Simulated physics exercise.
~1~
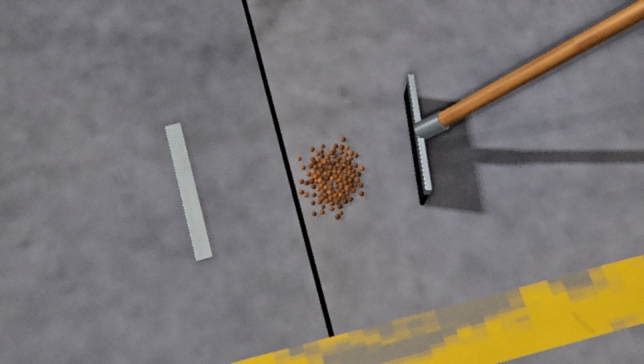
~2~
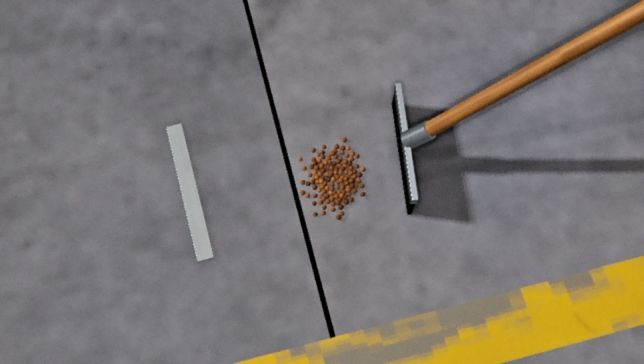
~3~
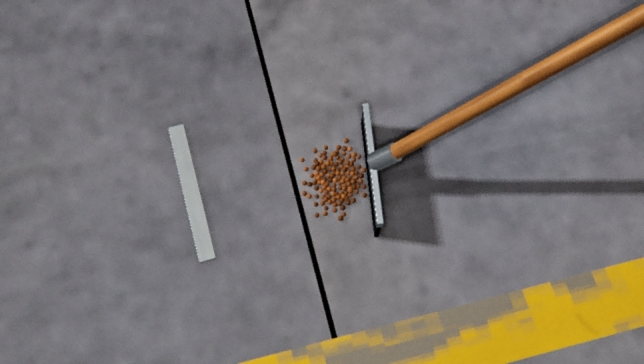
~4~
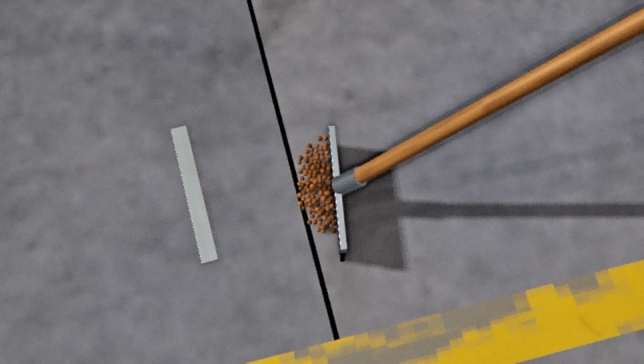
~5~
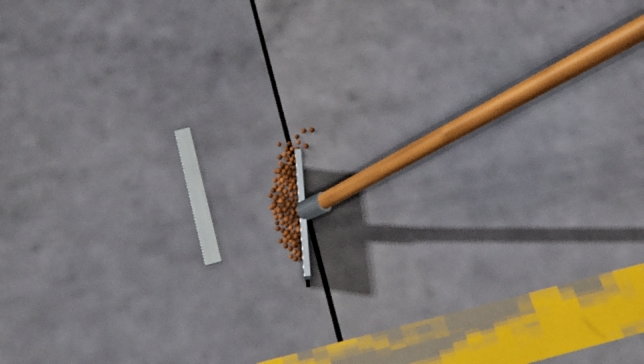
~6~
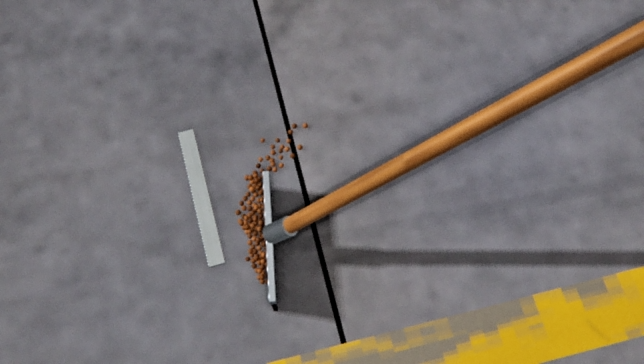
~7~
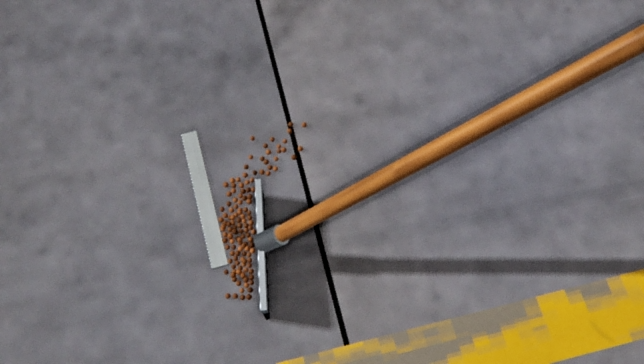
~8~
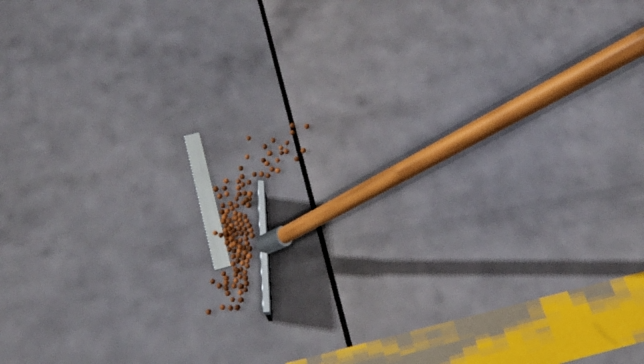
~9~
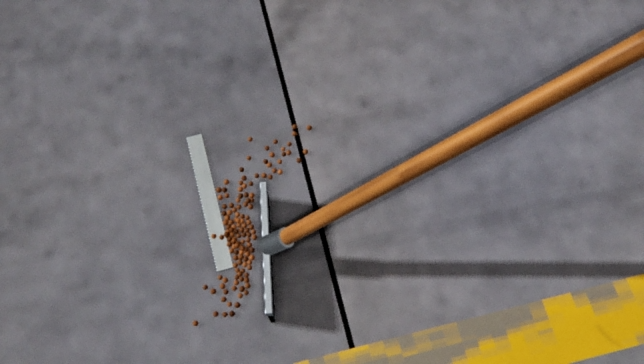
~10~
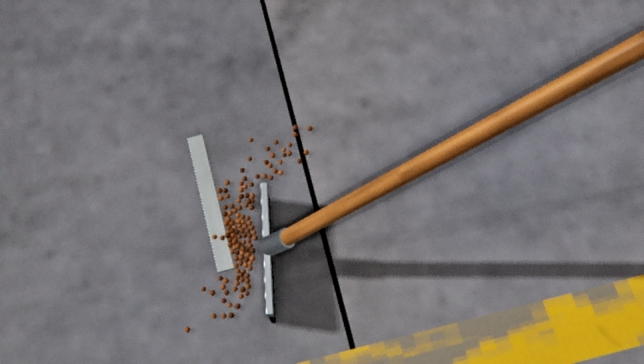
On a grey floor, a squeegee pushes brown balls left, then stops, leaving them scattered beside a strip.
